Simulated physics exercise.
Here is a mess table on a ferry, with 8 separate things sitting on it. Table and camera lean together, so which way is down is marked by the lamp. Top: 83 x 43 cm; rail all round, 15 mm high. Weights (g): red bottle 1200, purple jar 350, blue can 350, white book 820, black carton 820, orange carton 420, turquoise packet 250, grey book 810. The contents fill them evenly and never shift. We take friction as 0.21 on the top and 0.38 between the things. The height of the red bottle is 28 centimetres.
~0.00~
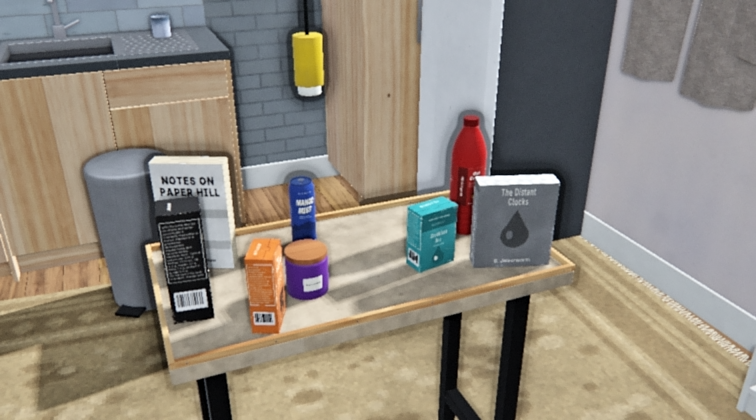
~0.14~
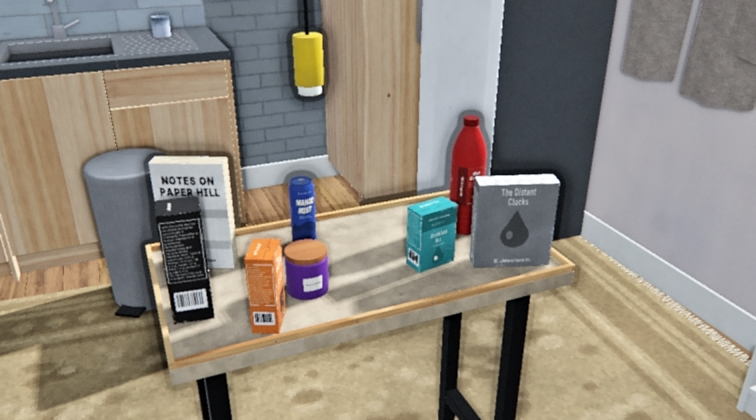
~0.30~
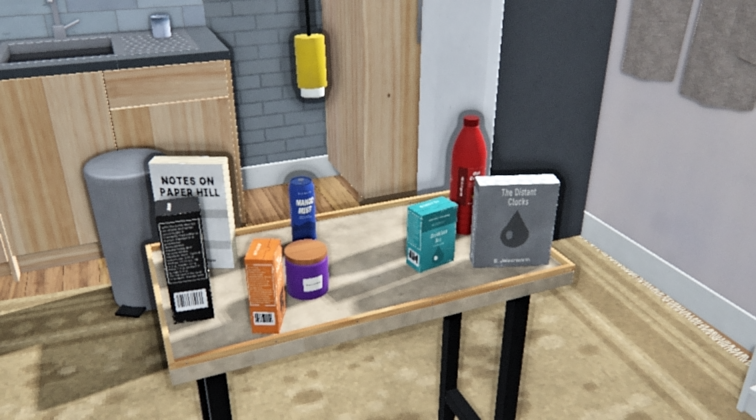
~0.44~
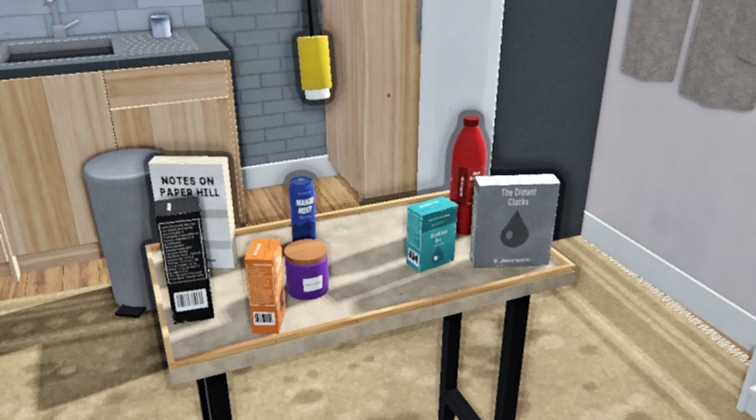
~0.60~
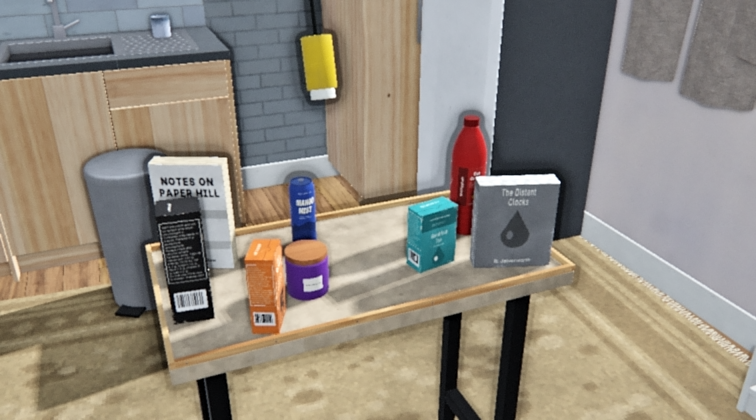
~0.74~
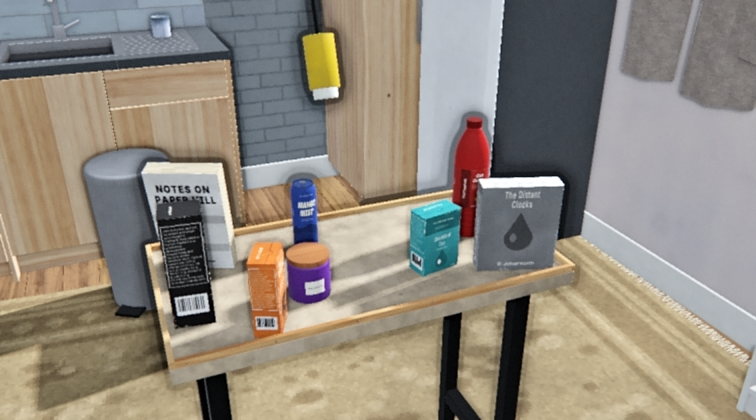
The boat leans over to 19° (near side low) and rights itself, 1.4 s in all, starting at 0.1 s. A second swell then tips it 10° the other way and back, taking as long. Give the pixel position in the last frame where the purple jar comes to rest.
Near (322, 295).
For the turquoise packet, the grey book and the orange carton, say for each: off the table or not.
Final state - the turquoise packet ends out of bounds; the grey book ends out of bounds; the orange carton stays within bounds.
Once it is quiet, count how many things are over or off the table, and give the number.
4.
Around 0.94 s, floor tilted 17°, near side down; purple jar shifted 7 cm near (317, 287); white book tipped 59° against what carries it; grey book tipped 11° against what carries it.
Around 1.14 s, floor tilted 10°, near side down; black carton and grey book now off the table; purple jar shifted 10 cm near (322, 295); white book on its side.
Around 1.34 s, floor tilted 2°, near side down; turquoise packet now off the table; purple jar shifted 10 cm near (322, 295); white book on its side.
Around 1.54 s, boat level; purple jar shifted 10 cm near (322, 295); white book on its side; red bottle shifted 22 cm.
Finally (3.4 s), off the table, black carton, turquoise packet and grey book; on their side or leaning hard on the table, white book; not toppled but over 5 cm from the start, red bottle, purple jar and blue can; the last one still in place (within 5 cm). In the last view, purple jar near (322, 295).
